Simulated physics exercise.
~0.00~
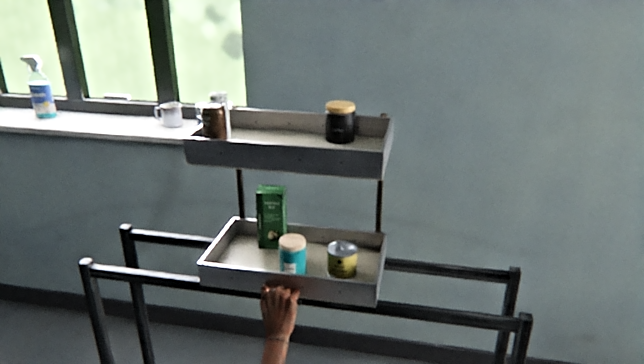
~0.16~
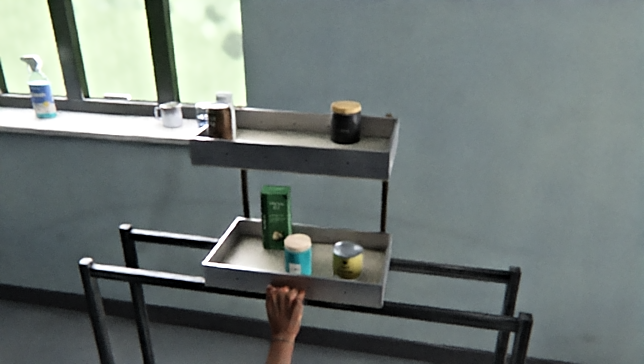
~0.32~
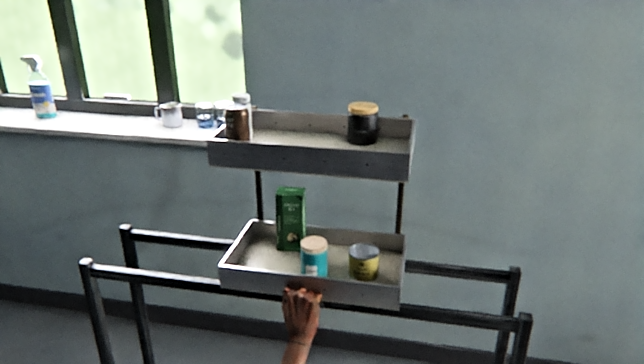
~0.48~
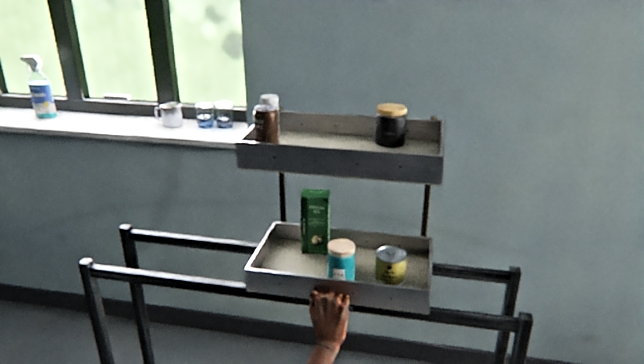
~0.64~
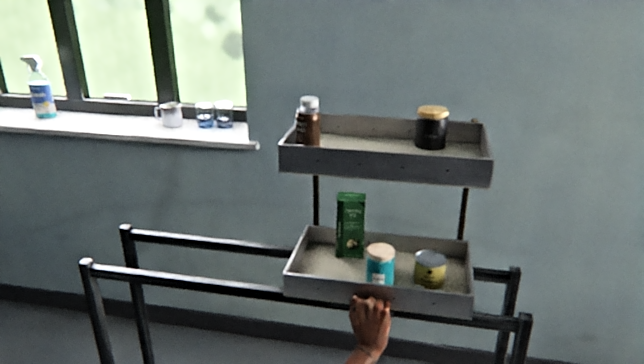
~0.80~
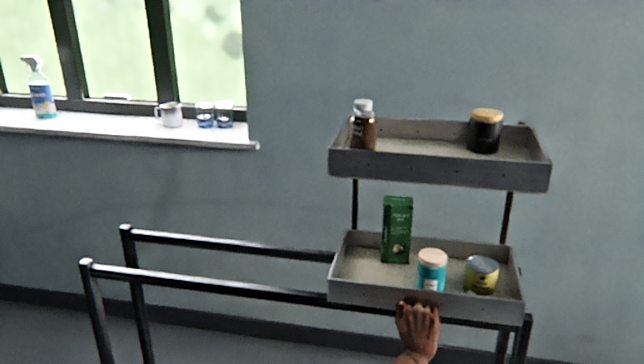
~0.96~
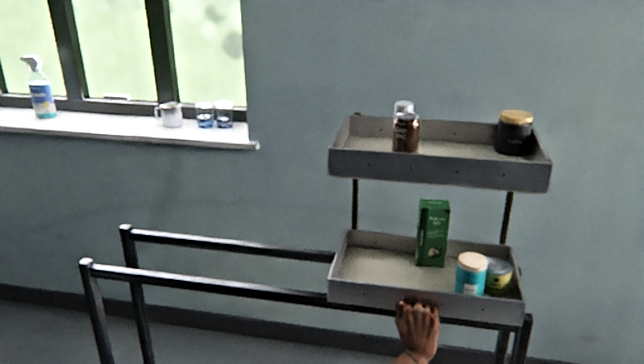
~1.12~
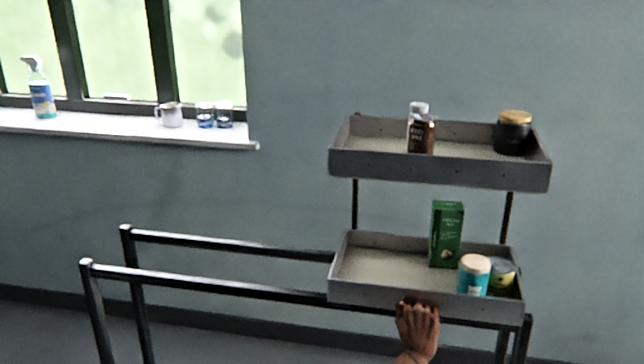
Beside a window, a hand slides a two-level tray right and its upright containers shift right.
